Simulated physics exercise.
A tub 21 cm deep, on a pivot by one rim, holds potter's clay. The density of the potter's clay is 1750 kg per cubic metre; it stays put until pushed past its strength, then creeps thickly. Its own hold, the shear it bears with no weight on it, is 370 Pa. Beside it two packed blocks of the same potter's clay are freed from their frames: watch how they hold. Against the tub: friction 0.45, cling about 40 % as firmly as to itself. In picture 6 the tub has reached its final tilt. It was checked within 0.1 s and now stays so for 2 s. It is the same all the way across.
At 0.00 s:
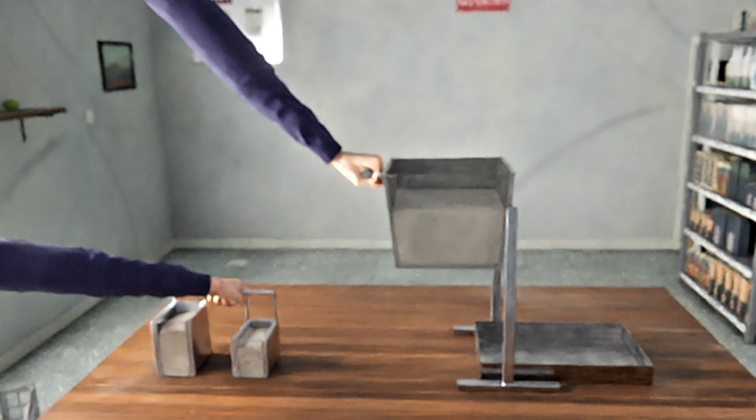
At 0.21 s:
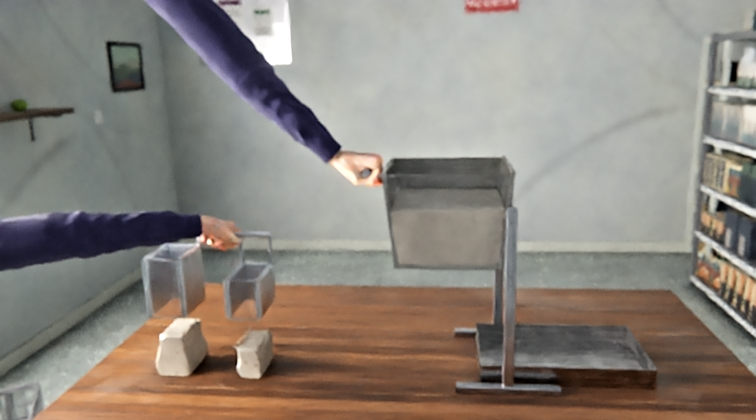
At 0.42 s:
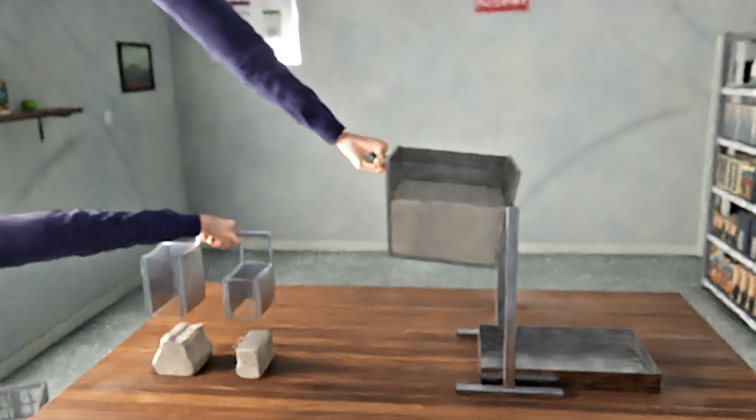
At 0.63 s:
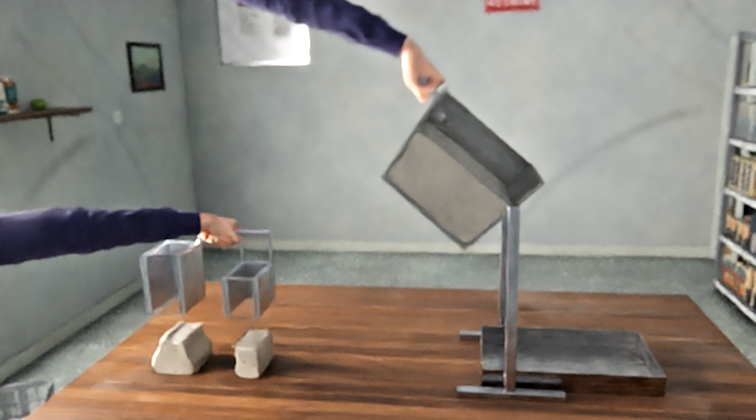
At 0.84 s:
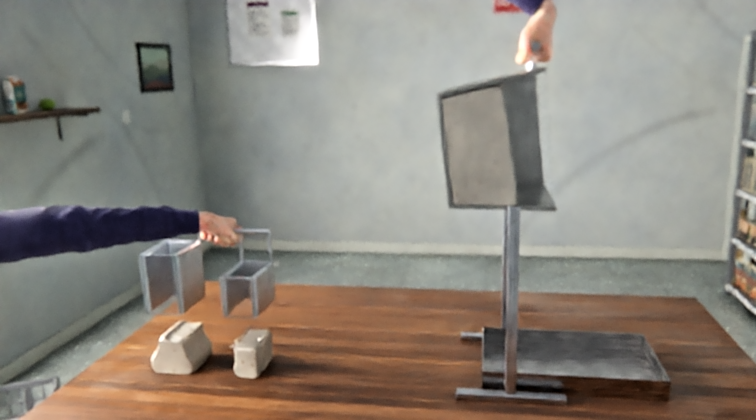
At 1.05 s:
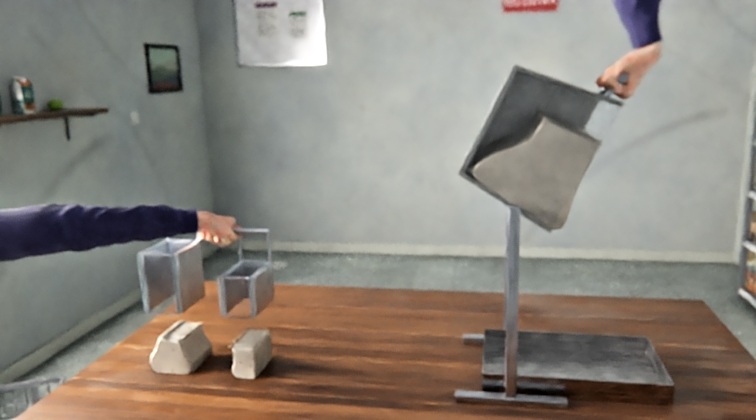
A grey metal tub of grey-beige clay pivots on a stand above a shallow tray, seen from across a brown wooden table in a pale green-walled room with shelves. At left, a dark-sleeved hand lifts two open metal moulds off pale clay blocks, the left one sagging slightly. Another hand then swings the tub up and over rightward, the clay bulging at its open side, as the camera drifts slightly.
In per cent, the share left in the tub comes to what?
Close to 0 per cent.
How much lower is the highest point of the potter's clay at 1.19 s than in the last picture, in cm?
Some 12 cm.
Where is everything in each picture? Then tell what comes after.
The first picture shows handle-side rim at (387, 175), tilt 0 degrees; crest of the potter's clay at (401, 210); block heights 13 cm, 8.2 cm (left to right).
The second picture shows handle-side rim at (386, 175), tilt 0 degrees; crest of the potter's clay at (399, 210); block heights 11 cm, 8.1 cm (left to right).
The third picture shows handle-side rim at (389, 161), tilt 6 degrees; crest of the potter's clay at (399, 200); block heights 9.5 cm, 8.1 cm (left to right).
The fourth picture shows handle-side rim at (442, 95), tilt 42 degrees; crest of the potter's clay at (422, 133); block heights 9.4 cm, 8.1 cm (left to right).
The fifth picture shows handle-side rim at (546, 72), tilt 84 degrees; crest of the potter's clay at (496, 87); block heights 9.4 cm, 8.1 cm (left to right).
The sixth picture shows handle-side rim at (621, 107), tilt 117 degrees; crest of the potter's clay at (544, 121); block heights 9.4 cm, 8.1 cm (left to right).
After 1.19 s, the tub is at 117 degrees and holds 25 %.
After 1.36 s, the tub is at 117 degrees and holds 0 %.
After 1.53 s, the tub is at 117 degrees and holds 0 %.
After 1.70 s, the tub is at 117 degrees and holds 0 %.
After 3.05 s, the tub is at 117 degrees and holds 0 %.
